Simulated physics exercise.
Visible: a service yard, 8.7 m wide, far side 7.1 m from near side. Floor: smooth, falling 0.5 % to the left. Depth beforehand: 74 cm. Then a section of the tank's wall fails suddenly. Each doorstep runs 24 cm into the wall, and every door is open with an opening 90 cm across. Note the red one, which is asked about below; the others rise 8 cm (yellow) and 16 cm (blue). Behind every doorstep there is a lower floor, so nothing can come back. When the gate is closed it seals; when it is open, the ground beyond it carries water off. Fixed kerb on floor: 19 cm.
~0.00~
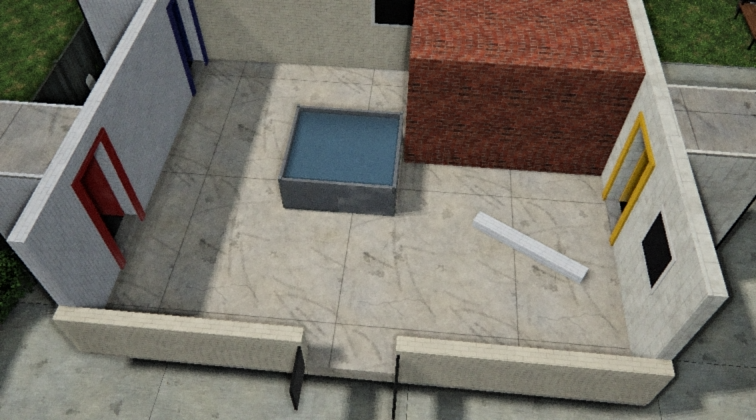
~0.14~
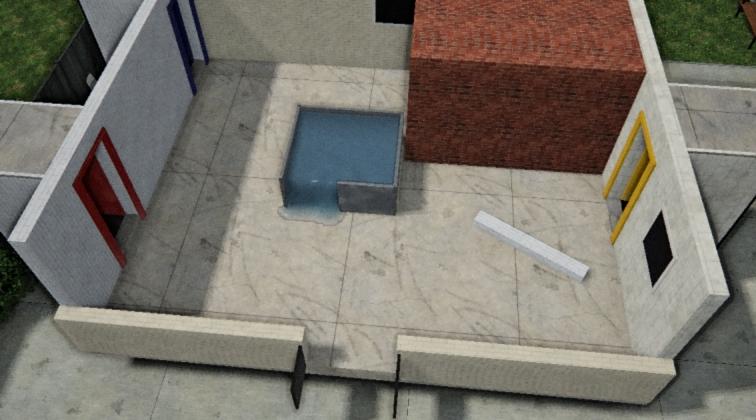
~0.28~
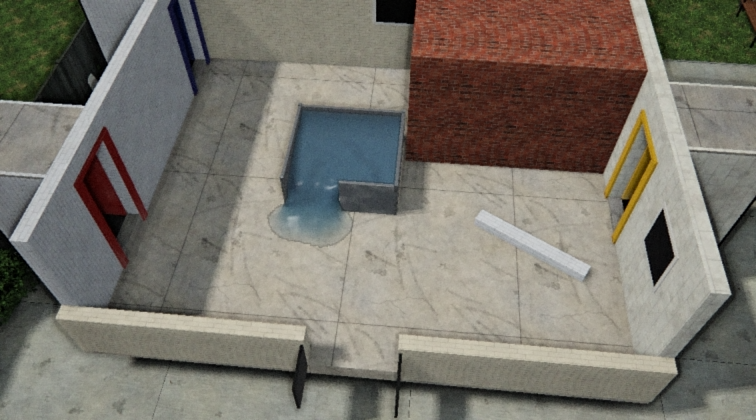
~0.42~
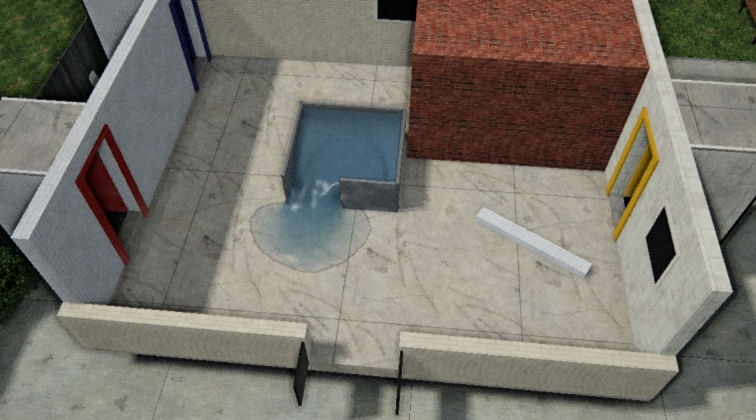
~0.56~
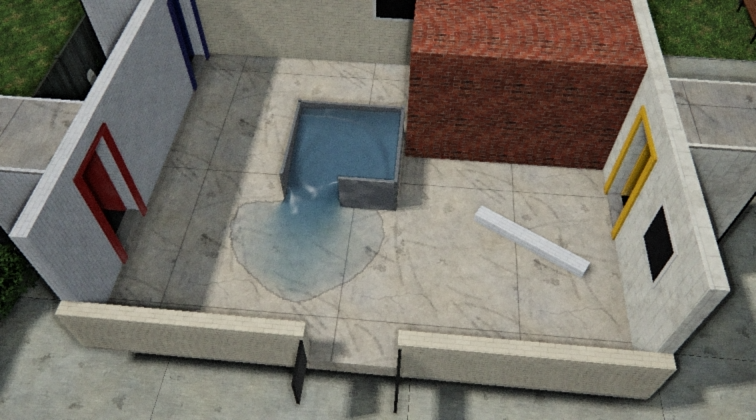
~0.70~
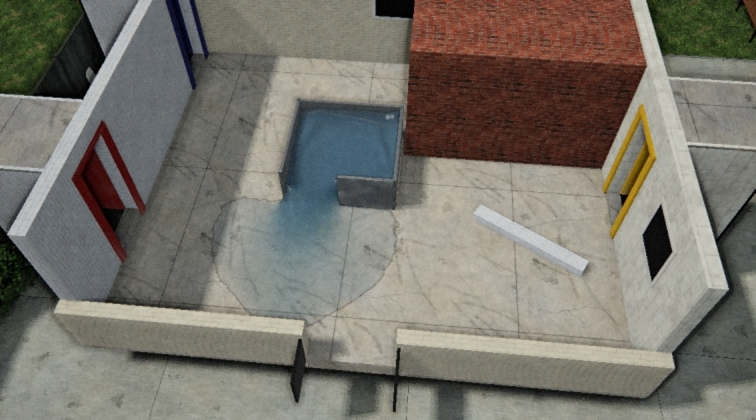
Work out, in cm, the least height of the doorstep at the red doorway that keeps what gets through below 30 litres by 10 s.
It would have to be about 8 cm high.
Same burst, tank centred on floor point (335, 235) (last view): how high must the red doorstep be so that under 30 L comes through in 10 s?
It must be around 10.0 cm tall.
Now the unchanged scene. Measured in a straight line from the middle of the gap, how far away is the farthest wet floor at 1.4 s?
Around 3.6 m out.
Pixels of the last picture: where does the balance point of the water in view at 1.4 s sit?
Look at about (323, 199) in the last view.
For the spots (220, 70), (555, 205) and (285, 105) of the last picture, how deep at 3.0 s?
Around 0 cm, 0 cm and 0 cm.
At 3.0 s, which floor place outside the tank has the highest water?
Near pixel (97, 326).
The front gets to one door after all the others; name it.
That would be the yellow door, last of all.
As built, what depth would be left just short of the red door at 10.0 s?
It works out to about 7.5 centimetres deep.
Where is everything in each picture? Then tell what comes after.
Still water, 74 cm deep, in the tank at (344, 147); the red door at (114, 207) is dry, in the first frame.
The front is at (326, 222), 0.3 m from the gap at (313, 199); 0.3 m2 of floor is wet, 74 cm left at the back, in the second frame.
The gap is at (314, 199), the front 0.8 m out at (314, 242); the back of the tank holds 74 cm, in the third frame.
The front is at (296, 266), 1.4 m from the gap at (315, 197); 2.2 m2 of floor is wet, 73 cm left at the back, in the fourth frame.
Water pours out at (314, 195) and has run 2.0 m, to (285, 294); about 6 cm deep outside, 66 cm at the back, in the fifth frame.
Water pours out at (313, 194) and has run 2.7 m, to a hidden place; about 5 cm deep outside, 62 cm at the back; the red door at (115, 201), 3.3 m from the gap, is still 1.6 m from the nearest water, in the sixth frame.
After 1.4 s water covers 25 % of the floor, deepest (38 cm) near (308, 210); it has not reached the red door.
After 3.0 s water covers 30 % of the floor, deepest (33 cm) near (97, 326); 15 cm at the red door, 0 litres in over its 20 cm doorstep.
After 10.0 s water covers 80 % of the floor, deepest (10 cm) near (200, 74); 8 cm at the red door, 0 litres in over its 20 cm doorstep.
At the red door as built, the water arrived by 2.0 s and peaked near 15 cm at 3.0 s.
Run again over the same 10 s with other heights there, 43 litres in over 7 cm, 15 litres over 9.5 cm. The limit of 30 litres is kept from about 8 cm up.
